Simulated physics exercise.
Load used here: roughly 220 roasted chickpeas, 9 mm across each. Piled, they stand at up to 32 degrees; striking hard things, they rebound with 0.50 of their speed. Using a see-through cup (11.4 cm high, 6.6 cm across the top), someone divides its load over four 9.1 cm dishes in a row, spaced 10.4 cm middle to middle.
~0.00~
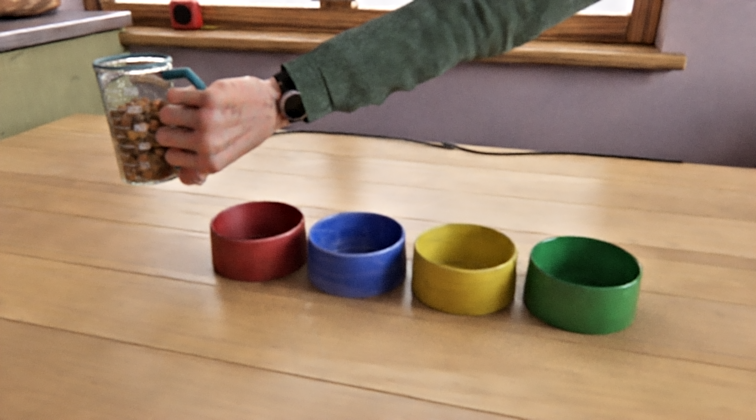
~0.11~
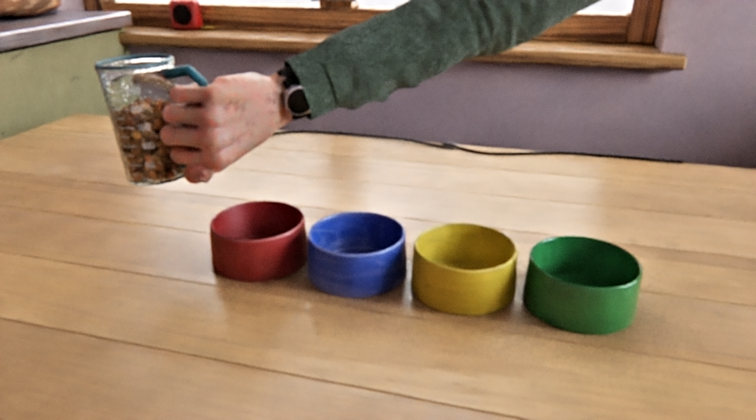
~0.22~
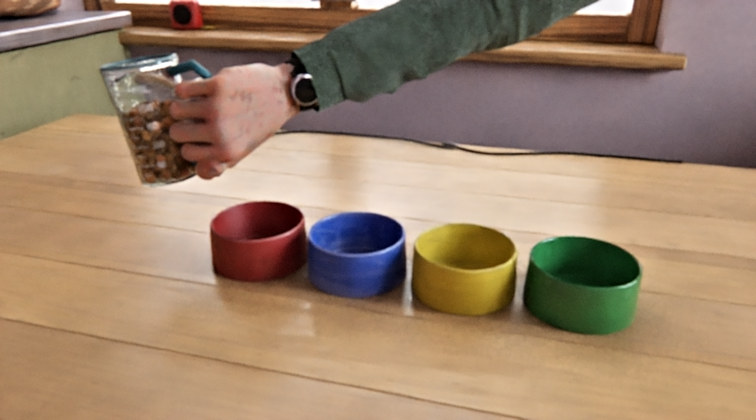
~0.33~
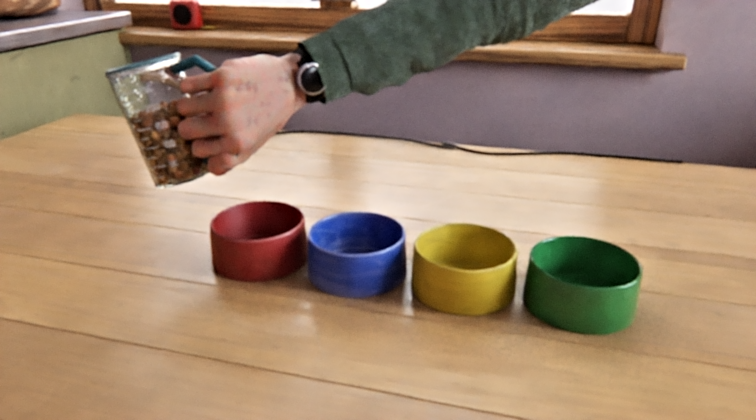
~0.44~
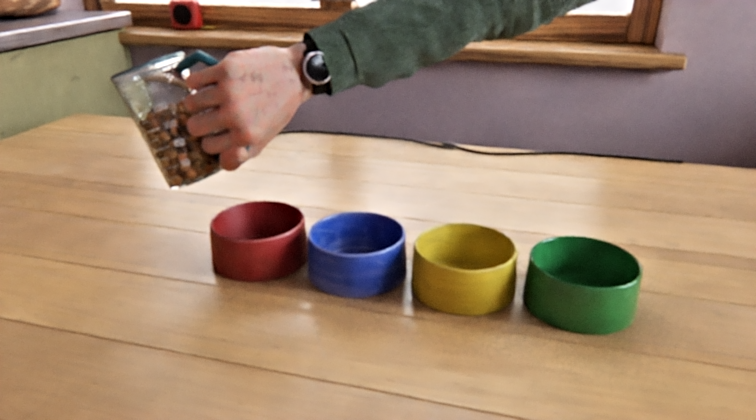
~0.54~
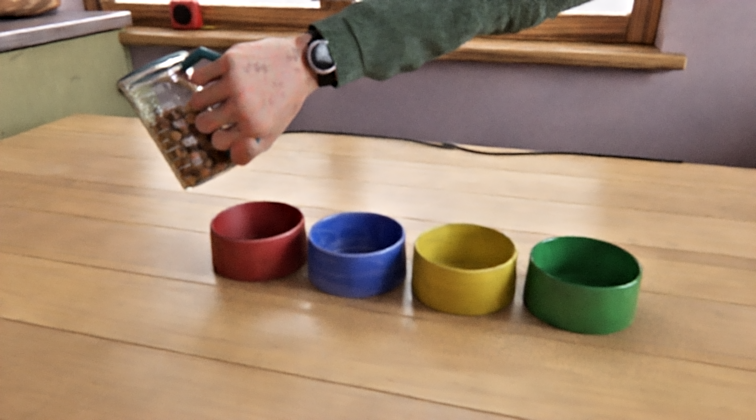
A hand tilts a clear cup of small brown pieces while moving it slightly right.
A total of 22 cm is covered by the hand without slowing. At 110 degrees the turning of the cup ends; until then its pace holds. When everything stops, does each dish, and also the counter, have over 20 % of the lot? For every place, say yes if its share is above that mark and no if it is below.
Red dish: Yes, blue dish: No, green dish: No, yellow dish: No, counter: No.
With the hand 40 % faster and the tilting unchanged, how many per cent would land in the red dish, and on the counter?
The shares would then be red 100 and counter 0.
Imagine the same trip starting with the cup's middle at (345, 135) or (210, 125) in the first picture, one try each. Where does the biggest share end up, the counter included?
The winner: Yellow; blue.
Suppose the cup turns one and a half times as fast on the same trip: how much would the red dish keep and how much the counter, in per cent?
Shares - red: 90, counter: 10.
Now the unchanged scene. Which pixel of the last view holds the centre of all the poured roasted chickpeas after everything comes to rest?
Close to pixel (268, 239).
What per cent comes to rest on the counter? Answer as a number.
The share comes to some 0 percent.
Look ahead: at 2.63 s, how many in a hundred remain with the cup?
Roughly 50 per cent.
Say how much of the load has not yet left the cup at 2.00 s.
Near 100 per cent of the load.
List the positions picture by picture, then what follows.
Cup at (143, 120), tilt 0 degrees, lip at (103, 60), moved 0.0 cm; middle of the pieces at (144, 142); red dish at (258, 220); blue dish at (357, 232); yellow dish at (465, 246); green dish at (585, 261), in the first frame.
Cup at (147, 120), tilt 3 degrees, lip at (105, 61), moved 0.5 cm; middle of the pieces at (148, 143), in the second frame.
Cup at (156, 121), tilt 8 degrees, lip at (110, 66), moved 1.4 cm; middle of the pieces at (159, 144), in the third frame.
Cup at (165, 122), tilt 14 degrees, lip at (116, 70), moved 2.4 cm; middle of the pieces at (170, 145), in the fourth frame.
Cup at (174, 122), tilt 19 degrees, lip at (122, 75), moved 3.4 cm; middle of the pieces at (180, 145), in the fifth frame.
Cup at (183, 123), tilt 25 degrees, lip at (128, 81), moved 4.4 cm; middle of the pieces at (191, 146); red dish at (258, 220); blue dish at (357, 232); yellow dish at (465, 246); green dish at (585, 261). The cup turns about 50 degrees a second and travels 9 cm a second, in the sixth frame.
After 1.42 s, tilt 70 degrees; cup holds 100 %.
Then, at 2.00 s, tilt 100 degrees; cup holds 100 %.
Then, at 2.63 s, tilt 110 degrees; cup holds 50 %, red 50 %.
At rest (3.9 s), red 100 %, blue 0 %, green 0 %, yellow 0 %, counter 0 %.
